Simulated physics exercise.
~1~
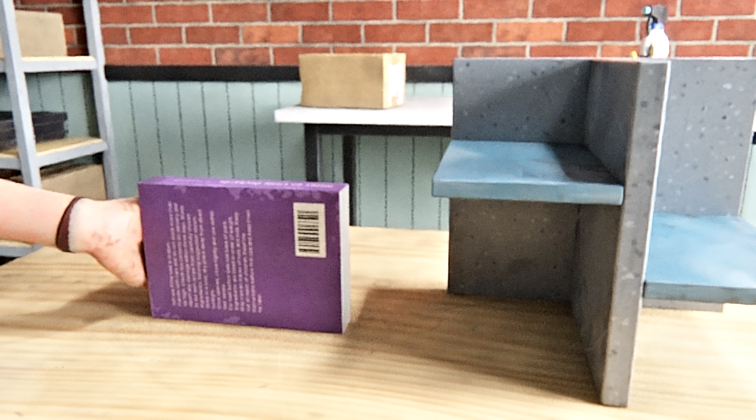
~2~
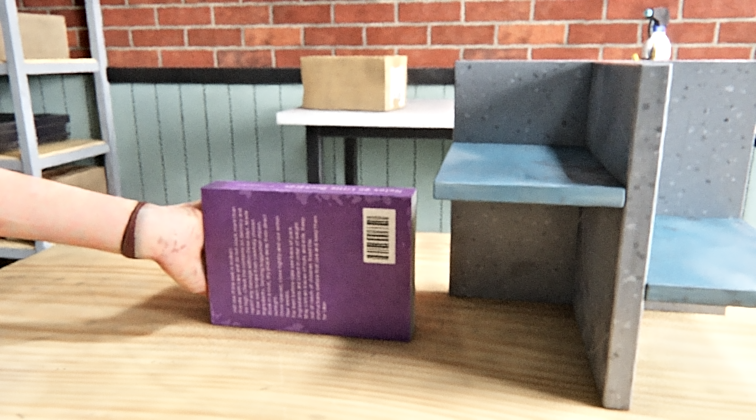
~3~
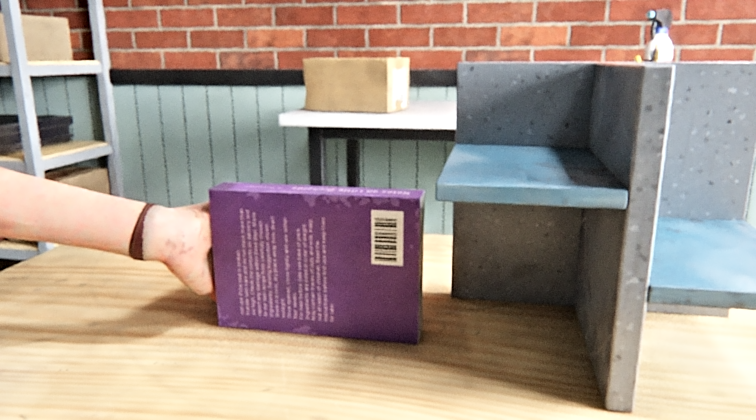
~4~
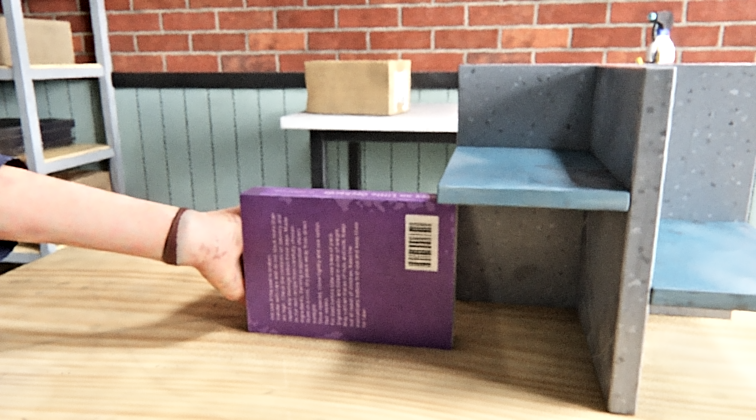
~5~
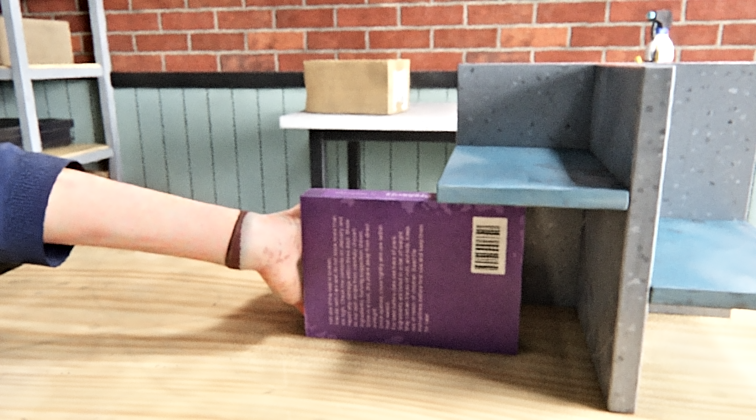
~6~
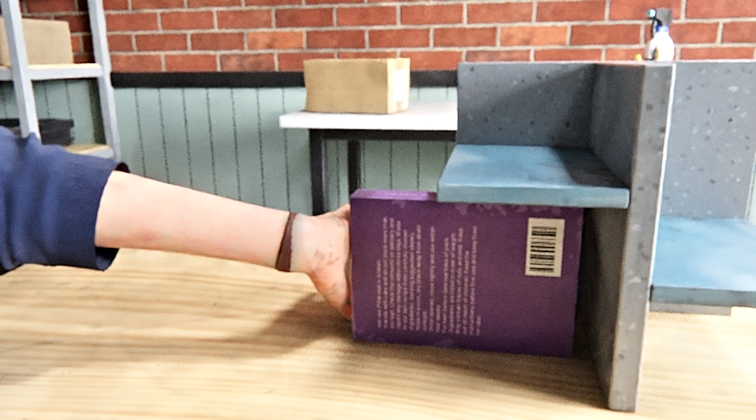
A purple book is pushed right across a wooden table by a hand, ending beneath a blue shelf.
